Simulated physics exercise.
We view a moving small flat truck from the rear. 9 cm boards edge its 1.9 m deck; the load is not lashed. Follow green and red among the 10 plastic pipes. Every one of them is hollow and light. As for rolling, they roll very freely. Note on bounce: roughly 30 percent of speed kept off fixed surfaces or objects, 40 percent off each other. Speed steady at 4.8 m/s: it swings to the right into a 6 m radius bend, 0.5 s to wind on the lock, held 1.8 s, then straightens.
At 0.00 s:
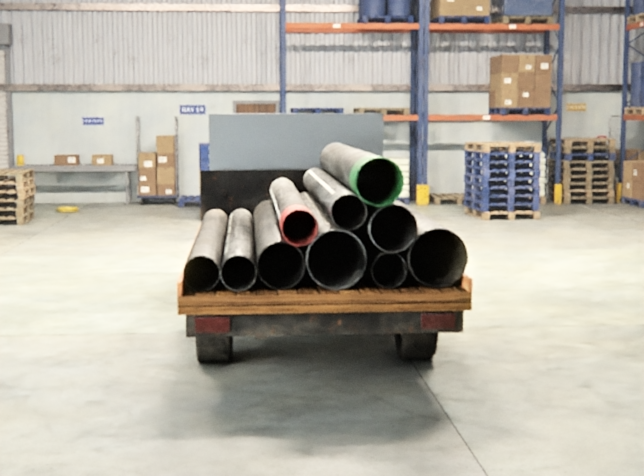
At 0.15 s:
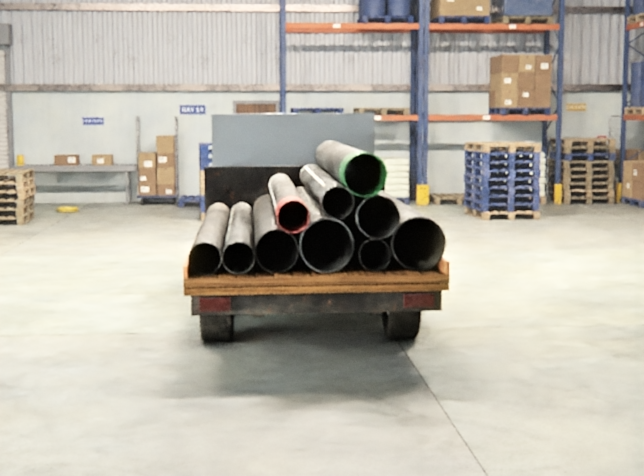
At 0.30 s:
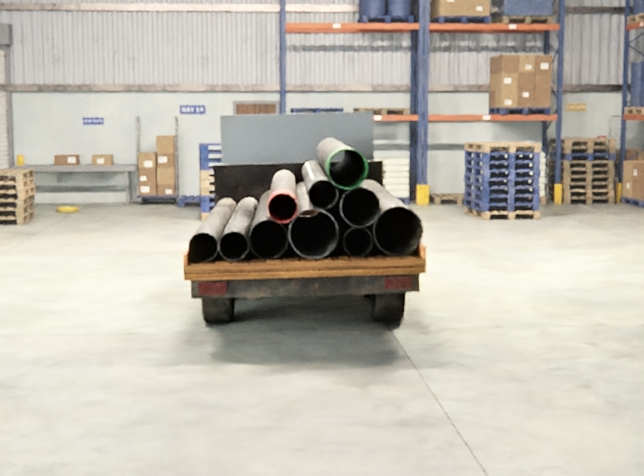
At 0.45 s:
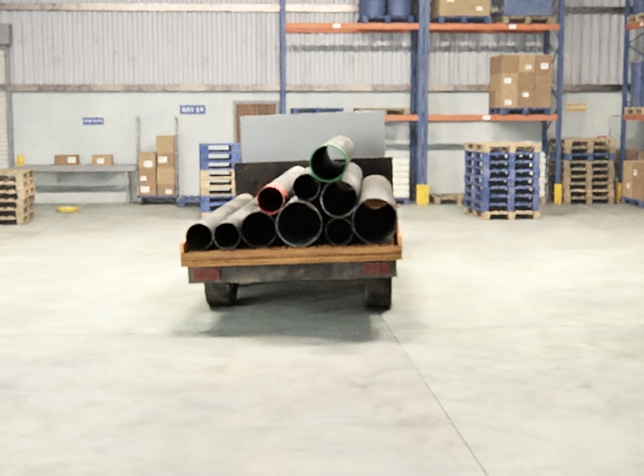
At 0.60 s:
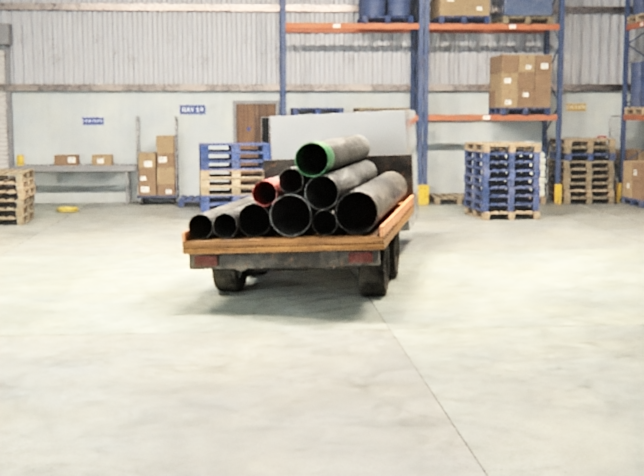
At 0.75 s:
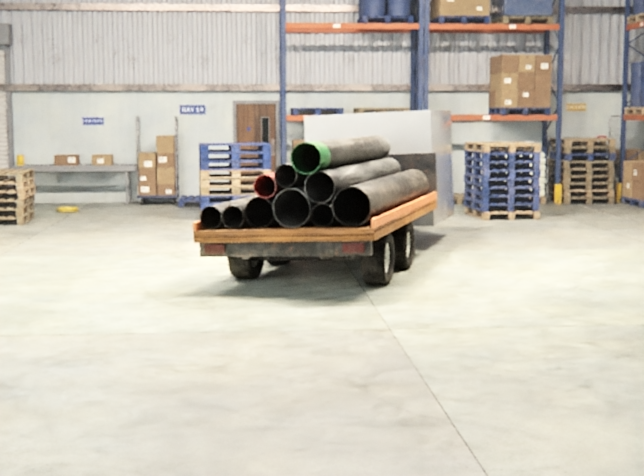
In a bright warehouse with blue and orange racking, stacked pallets and cardboard boxes along the far wall, a small flat truck is seen from behind by a still camera. Dark hollow pipes lie piled on its wooden-edged deck, a green-rimmed one on top and a red-rimmed one lower left. The truck drives away, then swings right, its deck leaning slightly left.
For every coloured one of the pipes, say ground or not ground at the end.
Green pipe: Ground, red: Ground.
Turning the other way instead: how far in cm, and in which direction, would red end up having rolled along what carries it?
I'd expect some 5 centimetres to the right.
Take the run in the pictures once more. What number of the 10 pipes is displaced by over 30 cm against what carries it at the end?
The number is 3.
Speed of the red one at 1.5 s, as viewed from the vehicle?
I'd put it near 2.5 m/s.
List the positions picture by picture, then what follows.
In the first frame, green at (380, 182), red at (300, 228); 6 of the 10 make up the bottom layer.
In the second frame, green at (366, 175), red at (293, 217); the deck is level.
In the third frame, green at (348, 169), red at (283, 208); the deck slopes 1° down to the left.
In the fourth frame, green at (328, 163), red at (270, 200); the deck slopes 2° down to the left.
In the fifth frame, green at (312, 160), red at (265, 193); the deck slopes 3° down to the left.
In the sixth frame, green at (306, 158), red at (265, 186); the deck slopes 3° down to the left.
After 1.5 s, green is up on others, 75 cm from the left edge, rolling left; red is over the left board and falling; 1 off so far.
After 2.3 s, green is over the left board and falling; red is over the left board and gone; 3 off so far.
At rest (2.9 s), green is over the left board and gone; red is over the left board and gone; 3 off so far.
